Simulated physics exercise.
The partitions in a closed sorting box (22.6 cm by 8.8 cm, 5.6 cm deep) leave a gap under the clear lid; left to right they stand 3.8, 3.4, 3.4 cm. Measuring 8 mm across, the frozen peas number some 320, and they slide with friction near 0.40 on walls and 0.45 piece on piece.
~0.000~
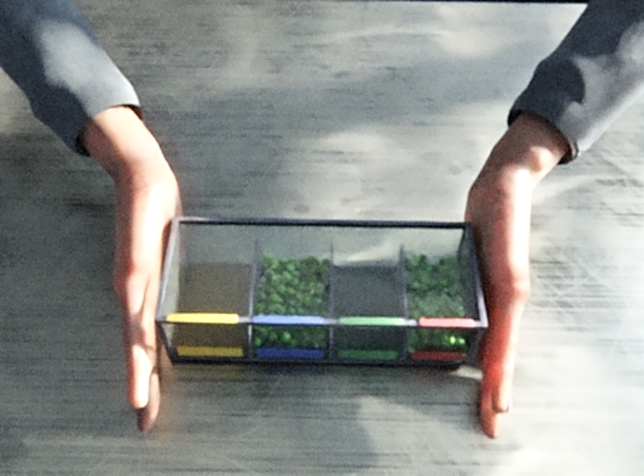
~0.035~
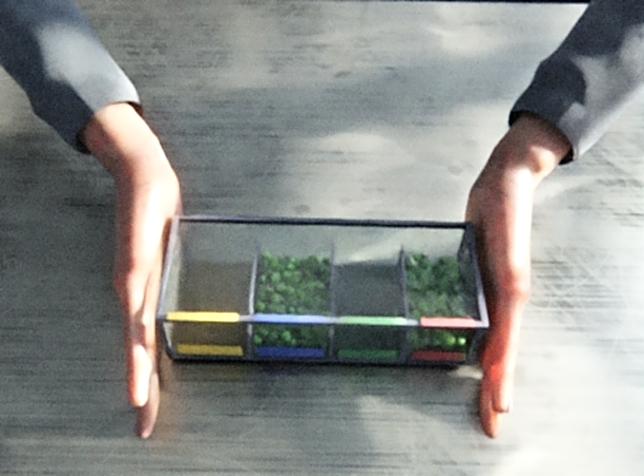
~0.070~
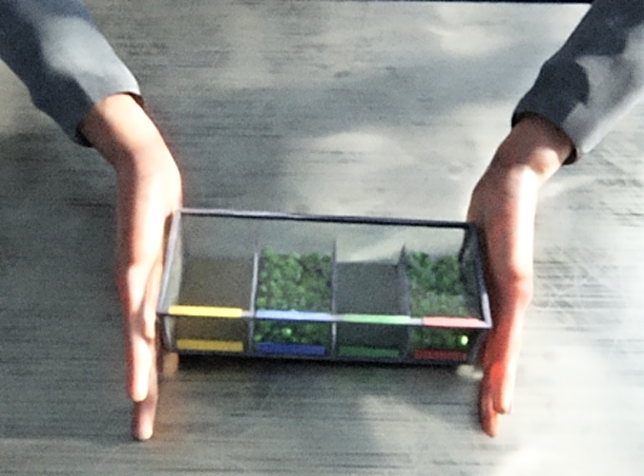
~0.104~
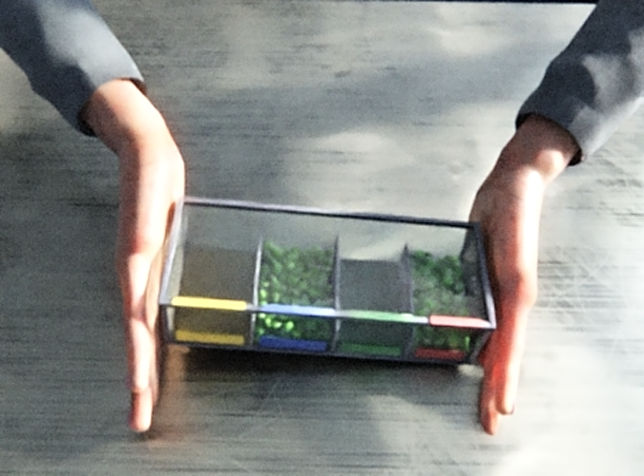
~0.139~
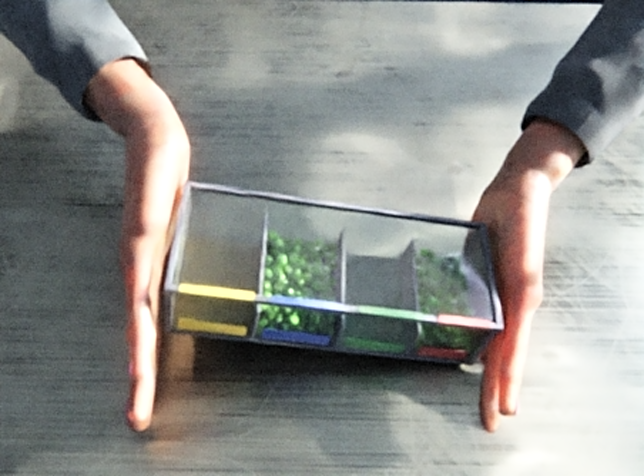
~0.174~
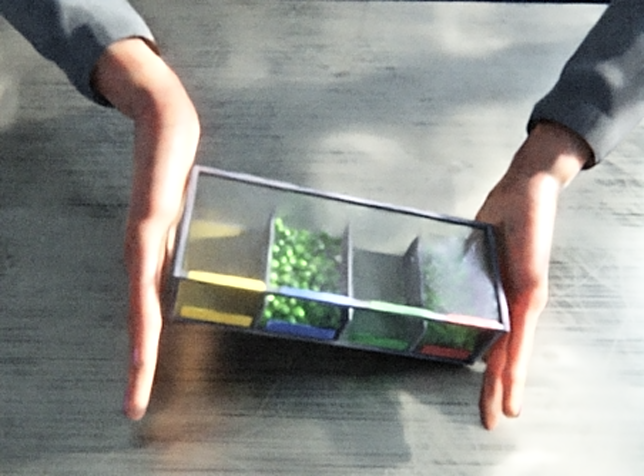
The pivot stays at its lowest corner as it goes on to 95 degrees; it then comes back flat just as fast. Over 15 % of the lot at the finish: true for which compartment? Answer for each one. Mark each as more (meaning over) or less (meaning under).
Red - more; blue - less; green - less; yellow - less.
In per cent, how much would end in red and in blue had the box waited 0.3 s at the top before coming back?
You'd end up with red at 90 per cent and blue at 5 per cent.
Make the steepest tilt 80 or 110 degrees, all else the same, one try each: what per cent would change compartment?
About 20 and 45 per cent.
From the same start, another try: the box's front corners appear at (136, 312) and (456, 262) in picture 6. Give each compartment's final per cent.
Red 10 %; blue 30 %; green 5 %; yellow 55 %.
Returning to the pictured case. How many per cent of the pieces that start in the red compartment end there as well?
Around 100 per cent of it.
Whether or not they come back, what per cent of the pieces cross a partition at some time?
About 35 %.
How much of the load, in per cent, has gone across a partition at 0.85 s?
About 10 per cent.
After 0.85 s, tilt 95 degrees; red 55 %, blue 40 %, green 5 %.
After 1.31 s, tilt 41 degrees; red 85 %, blue 10 %, green 5 %.
After 1.84 s, tilt 0 degrees; red 85 %, blue 10 %, green 5 %.
At rest (2.2 s), red 85 %, blue 10 %, green 5 %, yellow 0 %.
